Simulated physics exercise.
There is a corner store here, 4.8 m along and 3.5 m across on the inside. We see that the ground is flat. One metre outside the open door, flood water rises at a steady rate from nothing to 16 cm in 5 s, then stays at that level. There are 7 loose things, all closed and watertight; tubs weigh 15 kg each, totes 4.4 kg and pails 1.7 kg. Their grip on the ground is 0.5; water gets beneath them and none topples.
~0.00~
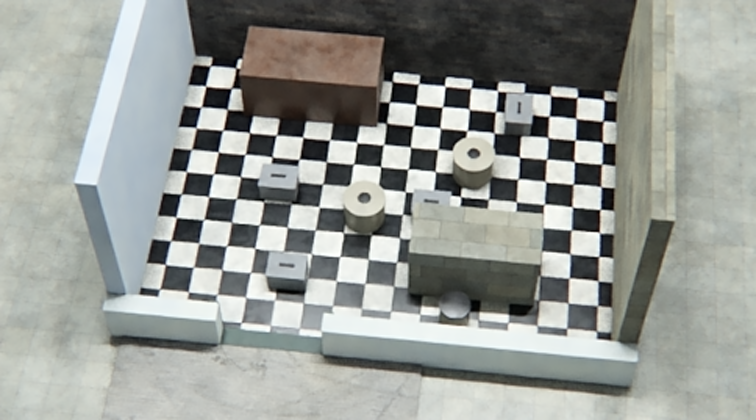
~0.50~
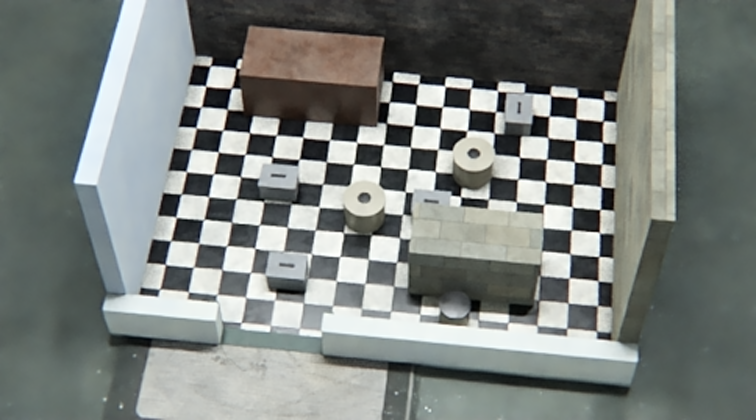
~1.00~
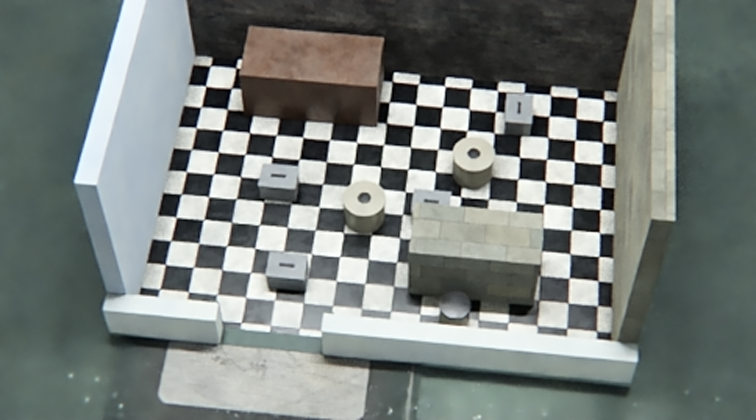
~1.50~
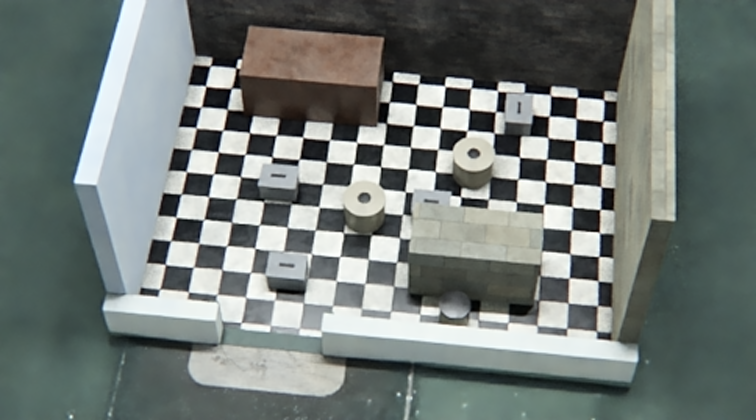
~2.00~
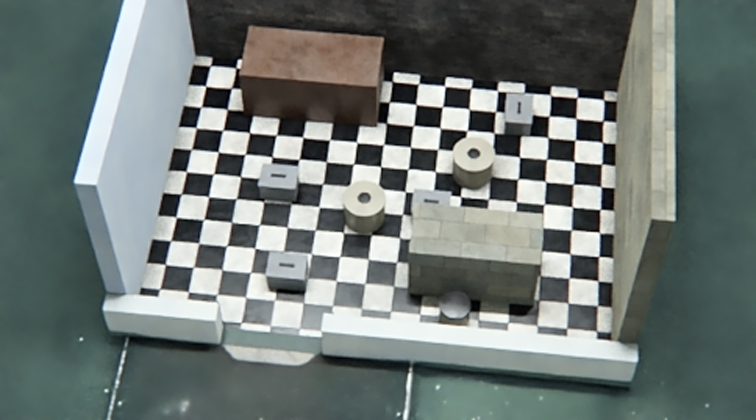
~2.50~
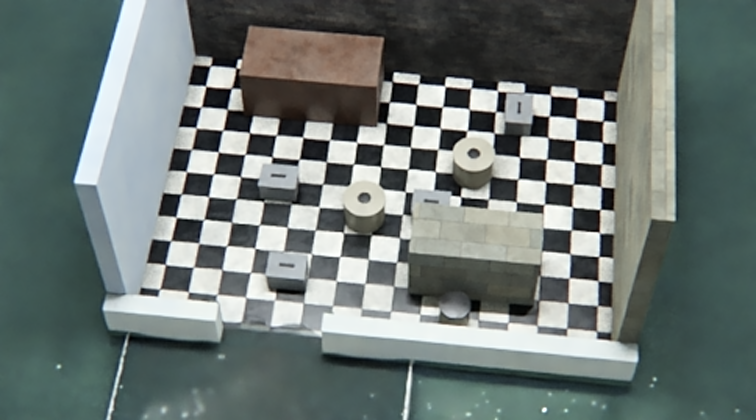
A roofless corner store with a black-and-white checkered floor is seen from high above, facing its open front and doorway gap. A reddish-brown block stands at the back left, a pale tiled counter at the front right, with small grey boxes and two round cream tubs between them. Dark greenish water spreads over the pale ground outside, shrinking a light patch before the doorway until it is covered, while everything inside stays still.
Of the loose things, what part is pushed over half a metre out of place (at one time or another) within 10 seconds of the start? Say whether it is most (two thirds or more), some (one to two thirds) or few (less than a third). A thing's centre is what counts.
Few.
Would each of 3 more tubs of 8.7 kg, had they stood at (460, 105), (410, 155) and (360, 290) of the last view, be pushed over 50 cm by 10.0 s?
The three, in order: Smaller shift, smaller shift, smaller shift.
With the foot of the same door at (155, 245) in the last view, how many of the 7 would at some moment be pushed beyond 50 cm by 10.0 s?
You'd get 3 in that case.
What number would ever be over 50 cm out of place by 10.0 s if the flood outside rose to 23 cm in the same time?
In that case 5 of them.
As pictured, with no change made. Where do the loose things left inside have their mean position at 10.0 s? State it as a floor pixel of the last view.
Centred roughly on (422, 176).
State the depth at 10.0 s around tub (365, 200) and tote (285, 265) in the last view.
Depths: Near 5 cm, then near 4 cm.
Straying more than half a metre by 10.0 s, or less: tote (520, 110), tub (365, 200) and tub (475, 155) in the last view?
Taking them in that order, the first is within the limit, the second within the limit and the third within the limit.
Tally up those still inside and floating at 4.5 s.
0.
After 3.5 s 0 of 7 are over 50 cm from their spots; 0 afloat.
After 4.5 s 1 of 7 are over 50 cm from their spots; 0 afloat.
After 7.0 s 2 of 7 are over 50 cm from their spots; 2 afloat.
After 10.0 s 2 of 7 are over 50 cm from their spots, and 2 have been at some point; 1 afloat.
